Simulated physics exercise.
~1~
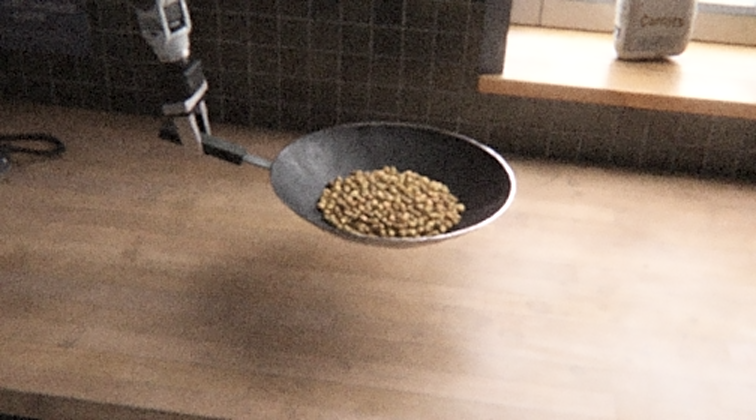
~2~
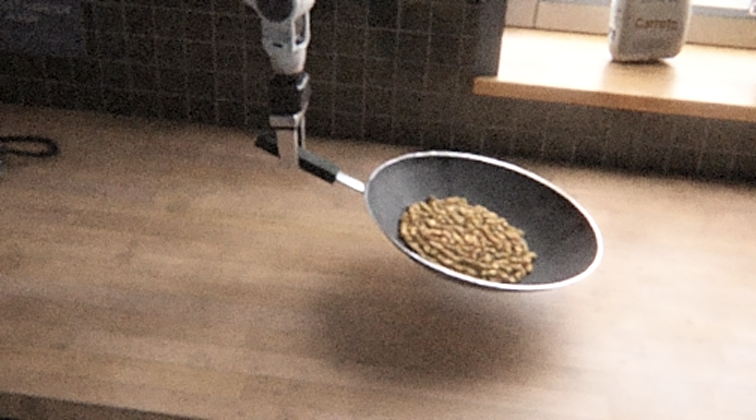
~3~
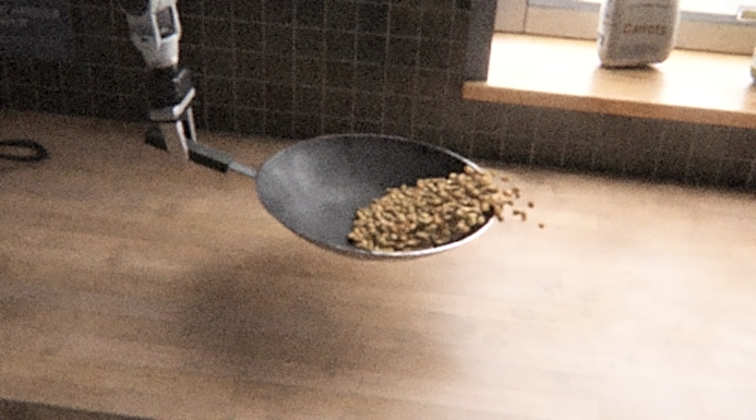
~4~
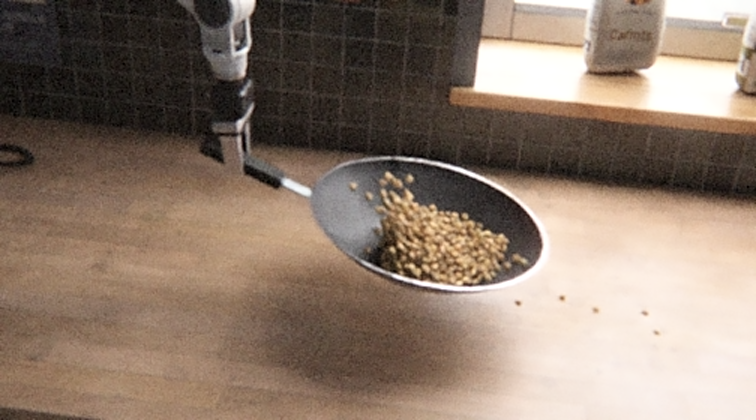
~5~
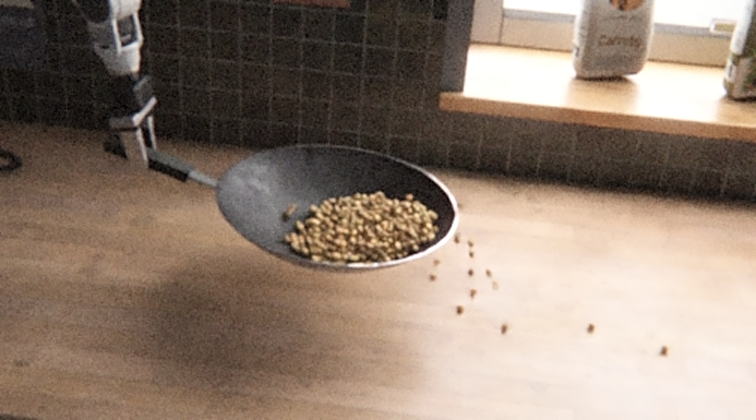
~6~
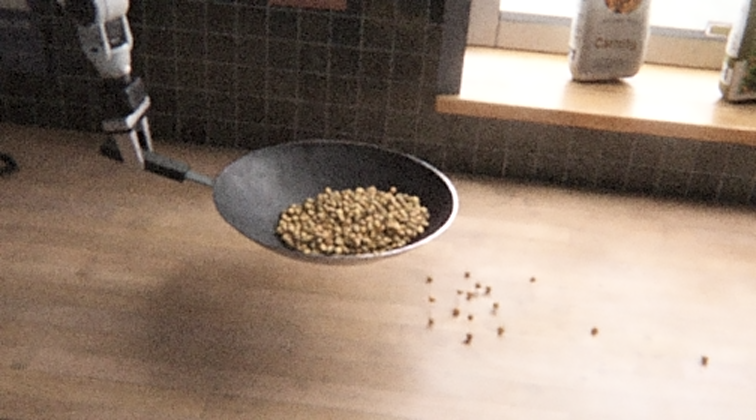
On a wooden counter, a robot arm jerks a wok of chickpeas, spilling a few.
